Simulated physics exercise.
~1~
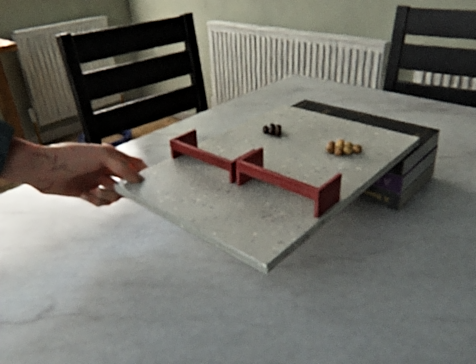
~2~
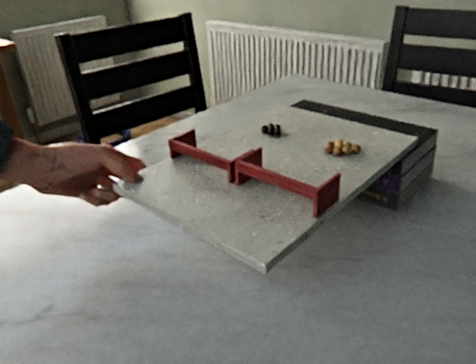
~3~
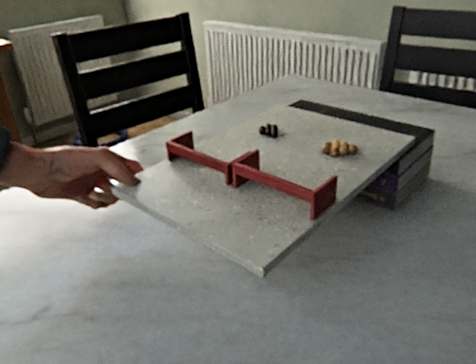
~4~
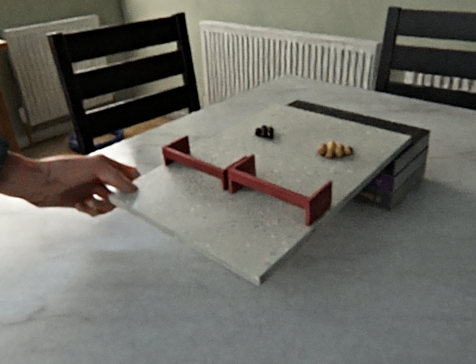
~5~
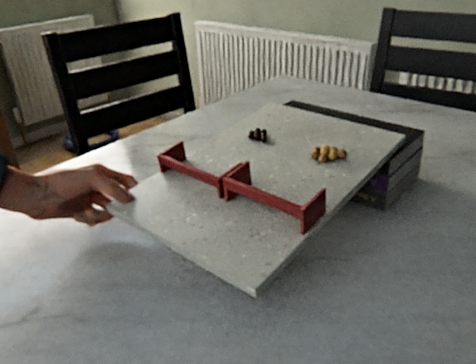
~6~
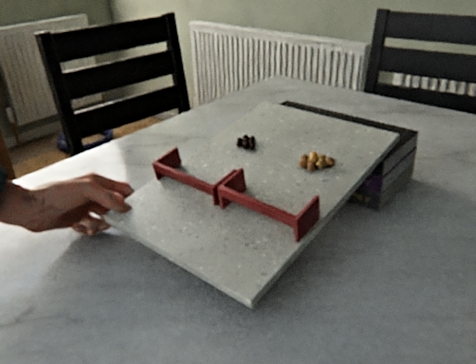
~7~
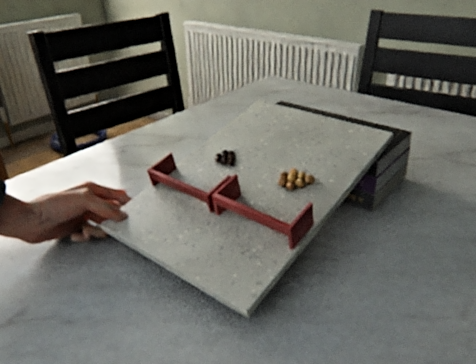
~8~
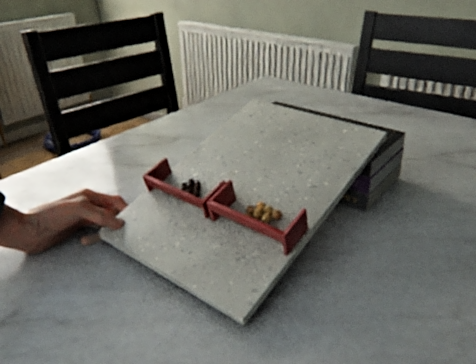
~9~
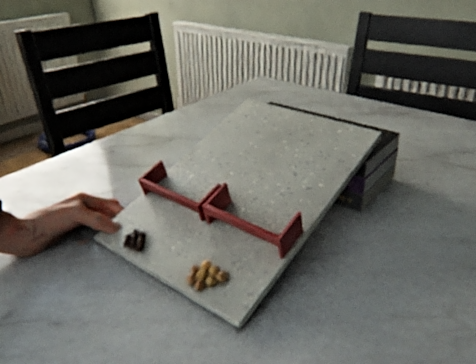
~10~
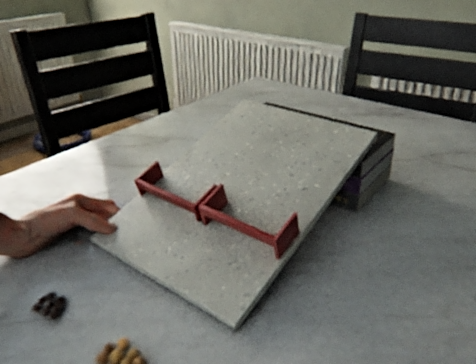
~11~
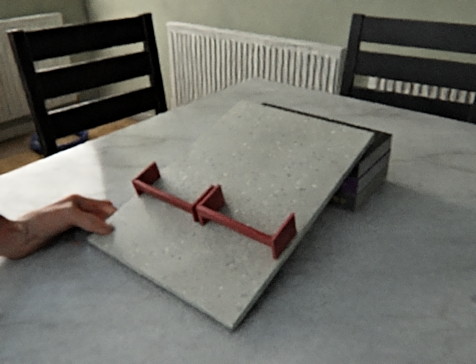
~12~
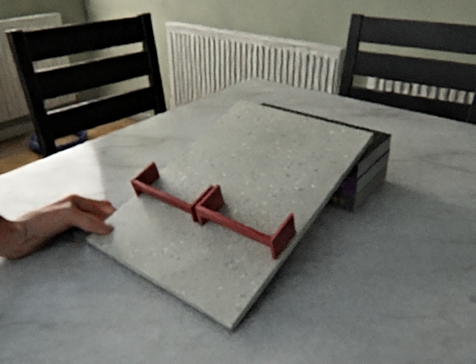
The clip opens on a grey speckled board on a marbled table, its far end resting on a stack of books and its near end held by a hand at the left. Two small clusters, one dark and one golden, sit above a pair of red gates. The hand gradually lowers its end, steepening the slope, and both clusters begin sliding toward the gates. They reach the gates, pass beneath them and continue down the lower board. Both then spill onto the table and leave view, while the tilted board and gates remain, the hand still at the edge.
